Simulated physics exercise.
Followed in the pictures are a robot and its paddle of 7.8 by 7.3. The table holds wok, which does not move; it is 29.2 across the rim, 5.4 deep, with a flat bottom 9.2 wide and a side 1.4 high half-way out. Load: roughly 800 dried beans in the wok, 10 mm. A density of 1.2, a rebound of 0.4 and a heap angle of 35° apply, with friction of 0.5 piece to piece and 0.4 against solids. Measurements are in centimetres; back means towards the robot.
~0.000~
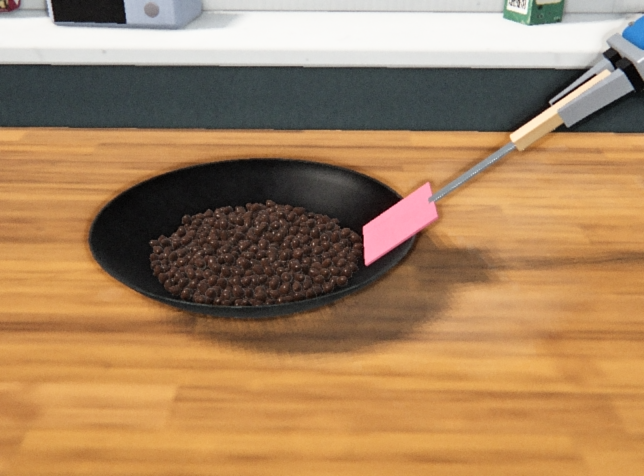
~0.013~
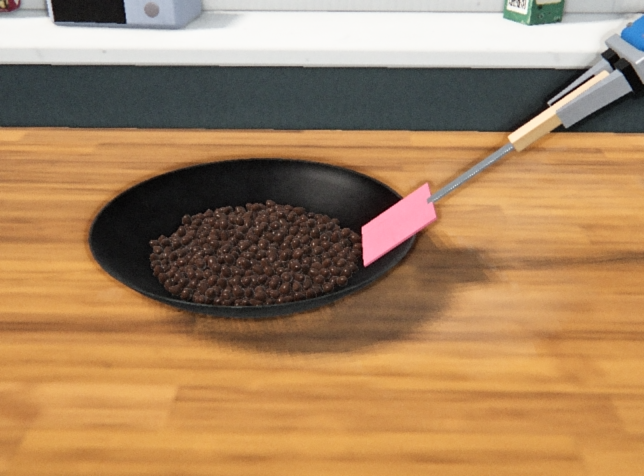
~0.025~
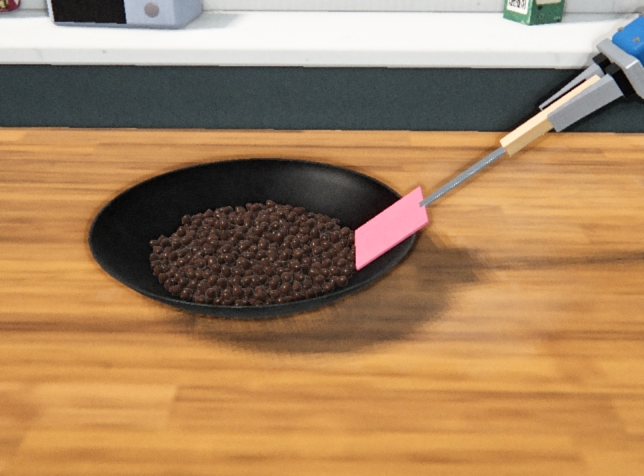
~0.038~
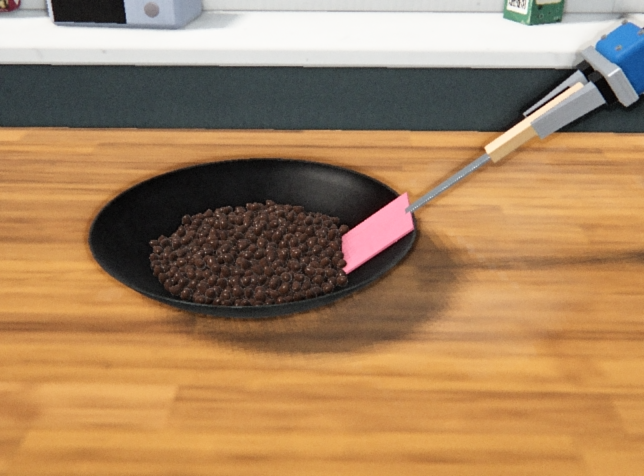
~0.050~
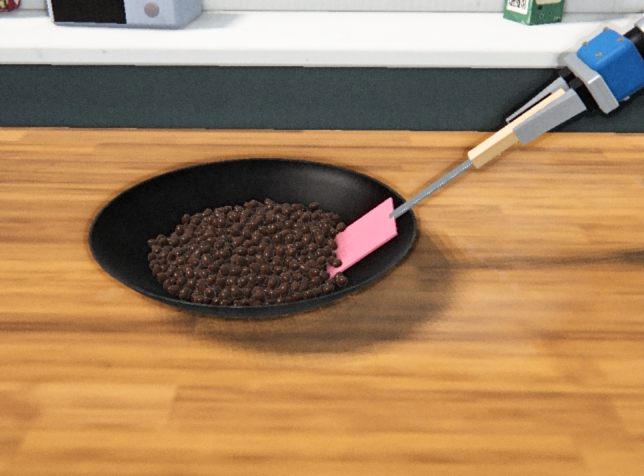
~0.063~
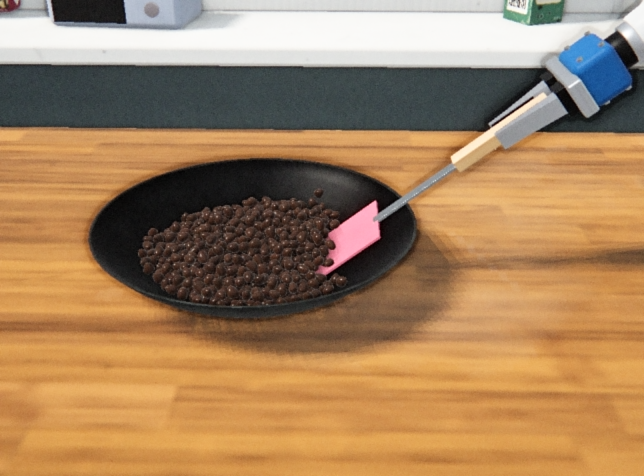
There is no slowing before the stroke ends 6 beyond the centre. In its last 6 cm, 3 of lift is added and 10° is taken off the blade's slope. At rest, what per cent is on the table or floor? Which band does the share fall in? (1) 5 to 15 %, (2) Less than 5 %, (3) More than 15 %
5 to 15 % (1).
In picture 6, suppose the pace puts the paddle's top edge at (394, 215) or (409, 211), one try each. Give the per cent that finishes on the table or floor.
Respectively, around 0 and 0 per cent.
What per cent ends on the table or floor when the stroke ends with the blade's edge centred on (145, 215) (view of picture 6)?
35 %.
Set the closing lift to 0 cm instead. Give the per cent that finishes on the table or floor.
I'd say close to 5 per cent.
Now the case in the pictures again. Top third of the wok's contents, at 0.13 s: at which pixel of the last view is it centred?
Centre: Approx. (211, 232) in the last view.
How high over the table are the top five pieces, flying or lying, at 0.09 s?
They are near 6 cm up.
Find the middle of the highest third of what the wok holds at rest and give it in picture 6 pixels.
The centre sits at about (152, 232).
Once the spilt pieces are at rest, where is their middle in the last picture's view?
Near (37, 260) in the last picture.
After 0.09 s, sloping 39°, highest piece 6 above the table; 798 in the wok.
After 0.13 s, sloping 36°, highest piece 7 above the table; 797 in the wok, 1 on the blade or in flight.
After 0.34 s, sloping 29°, highest piece 7 above the table; 730 in the wok, 38 on the table or floor, 30 on the blade or in flight.
After 1.39 s, sloping 29°, highest piece 6 above the table; 728 in the wok, 70 on the table or floor.
In the end, 728 in the wok, 70 on the table or floor. That is 9 % on the table or floor.
